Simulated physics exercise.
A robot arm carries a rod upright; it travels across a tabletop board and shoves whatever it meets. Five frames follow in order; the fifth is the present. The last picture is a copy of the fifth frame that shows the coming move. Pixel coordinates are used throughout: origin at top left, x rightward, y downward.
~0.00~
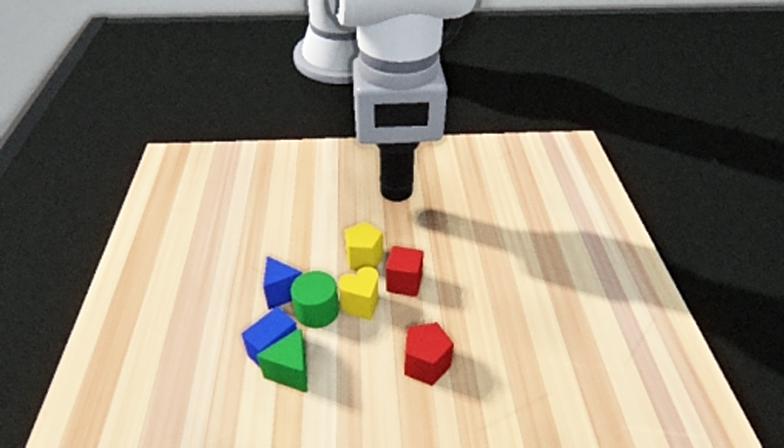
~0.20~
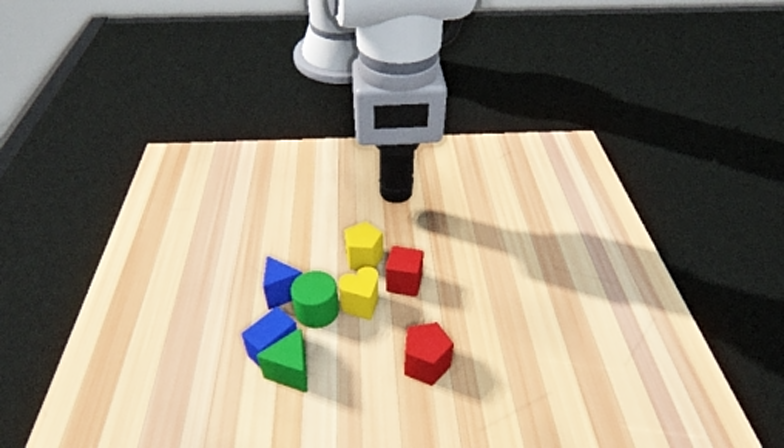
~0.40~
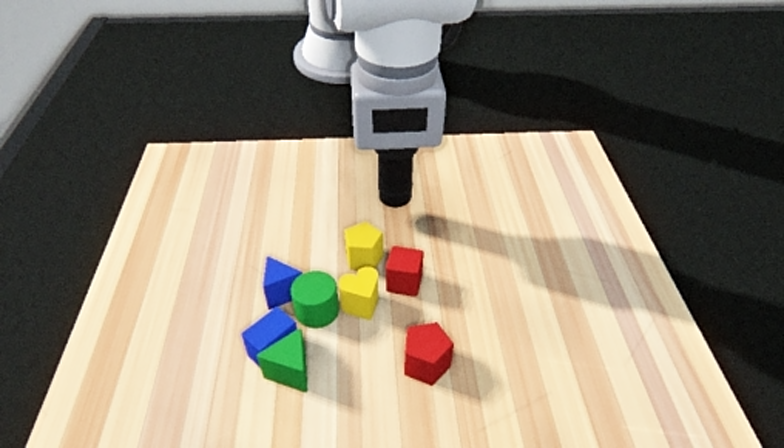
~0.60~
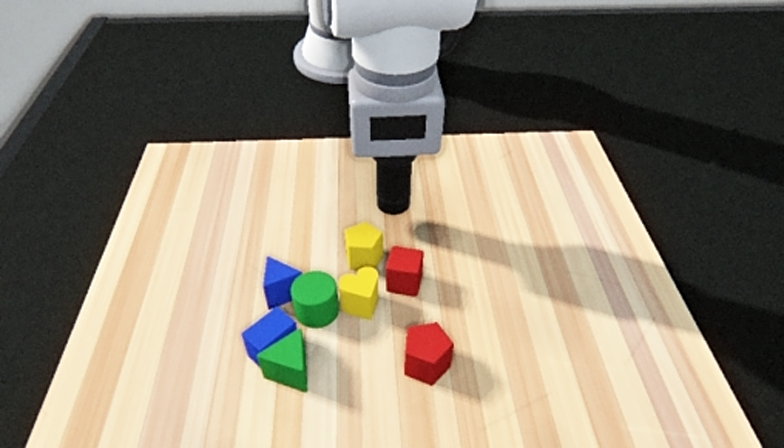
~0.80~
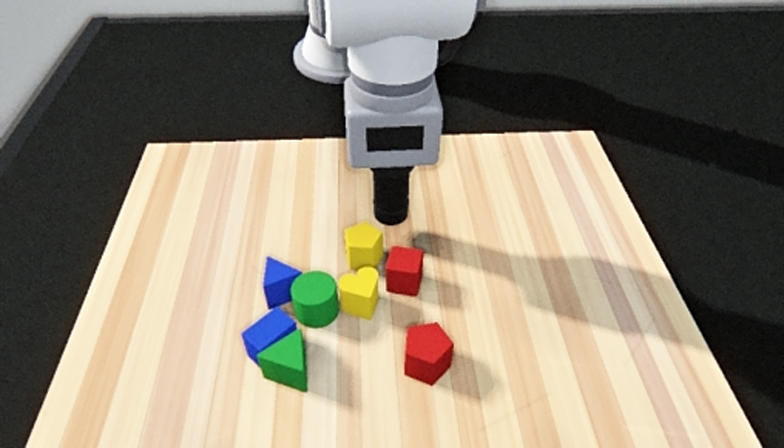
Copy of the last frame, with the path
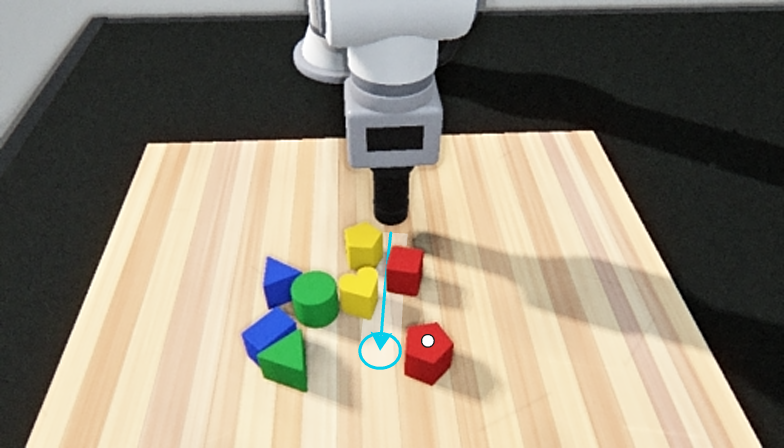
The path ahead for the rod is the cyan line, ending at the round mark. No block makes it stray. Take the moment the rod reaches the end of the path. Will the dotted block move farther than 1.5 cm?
I'd say no.
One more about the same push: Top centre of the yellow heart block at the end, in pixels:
It should be at about (342, 321).
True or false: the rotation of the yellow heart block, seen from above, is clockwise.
That claim is true.
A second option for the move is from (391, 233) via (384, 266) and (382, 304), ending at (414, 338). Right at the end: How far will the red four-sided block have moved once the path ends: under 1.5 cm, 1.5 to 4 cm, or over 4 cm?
Distance: More than 4 cm.
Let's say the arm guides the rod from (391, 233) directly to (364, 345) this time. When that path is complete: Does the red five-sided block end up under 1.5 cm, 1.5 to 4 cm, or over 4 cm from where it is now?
Verdict: Less than 1.5 cm.
The line goes from (391, 233) directly to (380, 350); the dot is on the red five-sided block.
On the path given first. One third of the way, rod at (387, 250); yellow five-sided block at (350, 250), turned 50° clockwise; red four-sided block at (410, 268), turned 20° anticlockwise.
Two thirds of the way, rod at (383, 290); yellow heart block at (349, 302), turned 30° clockwise; yellow five-sided block at (348, 254), turned 65° clockwise; red four-sided block at (421, 292), turned 100° anticlockwise.
At the end, rod at (380, 333); yellow heart block at (342, 321), turned 115° clockwise; yellow five-sided block at (348, 254), turned 65° clockwise; red four-sided block at (422, 295), turned 115° anticlockwise; red five-sided block unmoved.
